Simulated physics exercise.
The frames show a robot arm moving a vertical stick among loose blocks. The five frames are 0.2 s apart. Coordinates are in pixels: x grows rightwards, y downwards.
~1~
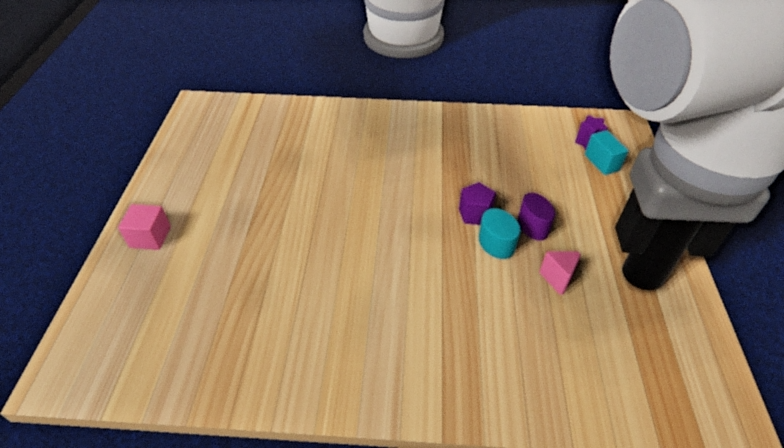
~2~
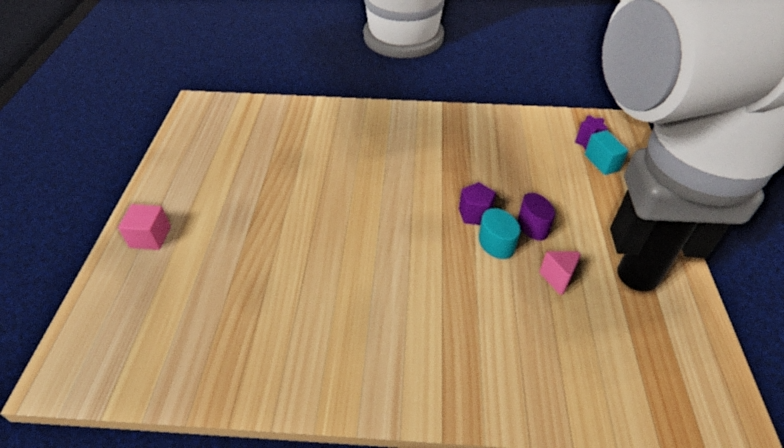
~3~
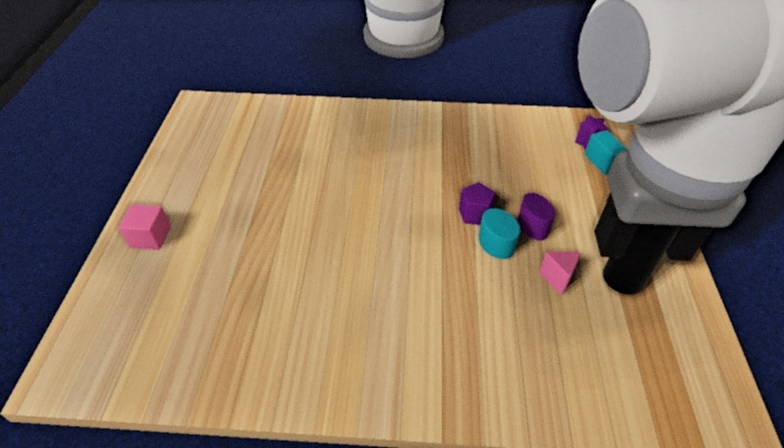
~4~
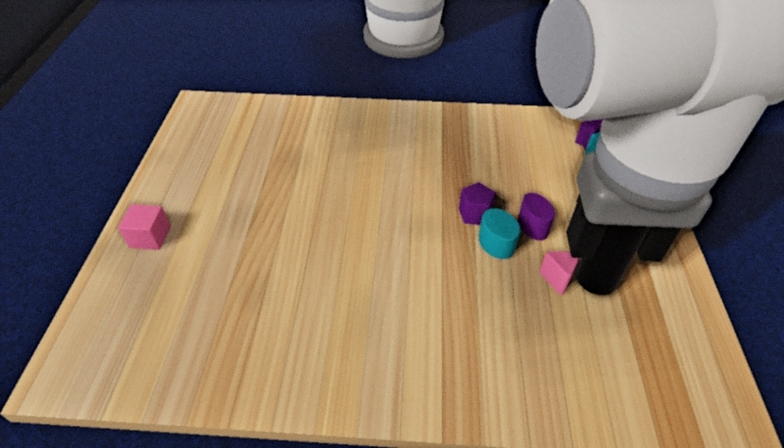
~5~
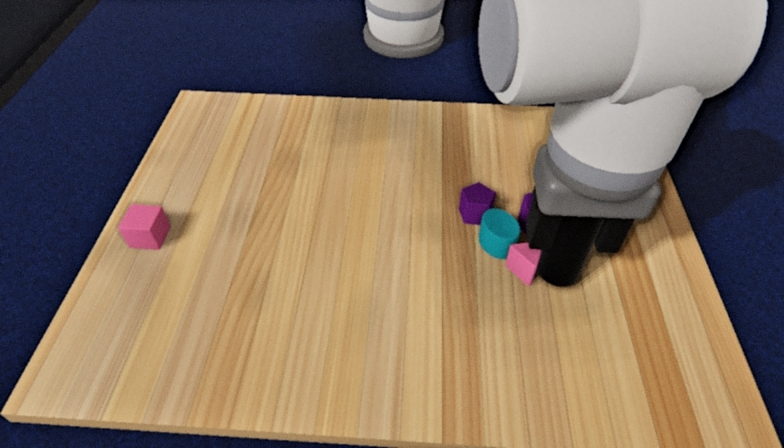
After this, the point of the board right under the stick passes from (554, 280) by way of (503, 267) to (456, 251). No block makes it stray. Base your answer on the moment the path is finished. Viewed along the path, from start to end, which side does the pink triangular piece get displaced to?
Out to the left.
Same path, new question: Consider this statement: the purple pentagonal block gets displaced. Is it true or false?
The statement is correct.
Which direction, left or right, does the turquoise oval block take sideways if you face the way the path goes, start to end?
Seen from start to end, it moves right.
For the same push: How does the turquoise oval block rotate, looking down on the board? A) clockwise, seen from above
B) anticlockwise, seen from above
My answer is option A.
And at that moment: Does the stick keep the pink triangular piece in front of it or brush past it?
Most likely the pink triangular piece stays ahead.
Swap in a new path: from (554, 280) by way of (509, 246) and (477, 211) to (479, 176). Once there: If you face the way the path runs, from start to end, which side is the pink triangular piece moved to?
Leftward.
The first path, step by step. Halfway along, stick at (505, 258); purple pentagonal block at (478, 189), turned 15° anticlockwise; turquoise oval block at (492, 216), turned 25° clockwise; pink triangular piece at (476, 245), turned 15° anticlockwise.
At the end, stick at (457, 242); purple pentagonal block at (476, 183), turned 25° anticlockwise; turquoise oval block at (479, 206), turned 90° clockwise; pink triangular piece at (430, 237), turned 45° anticlockwise; purple oval block not moved.
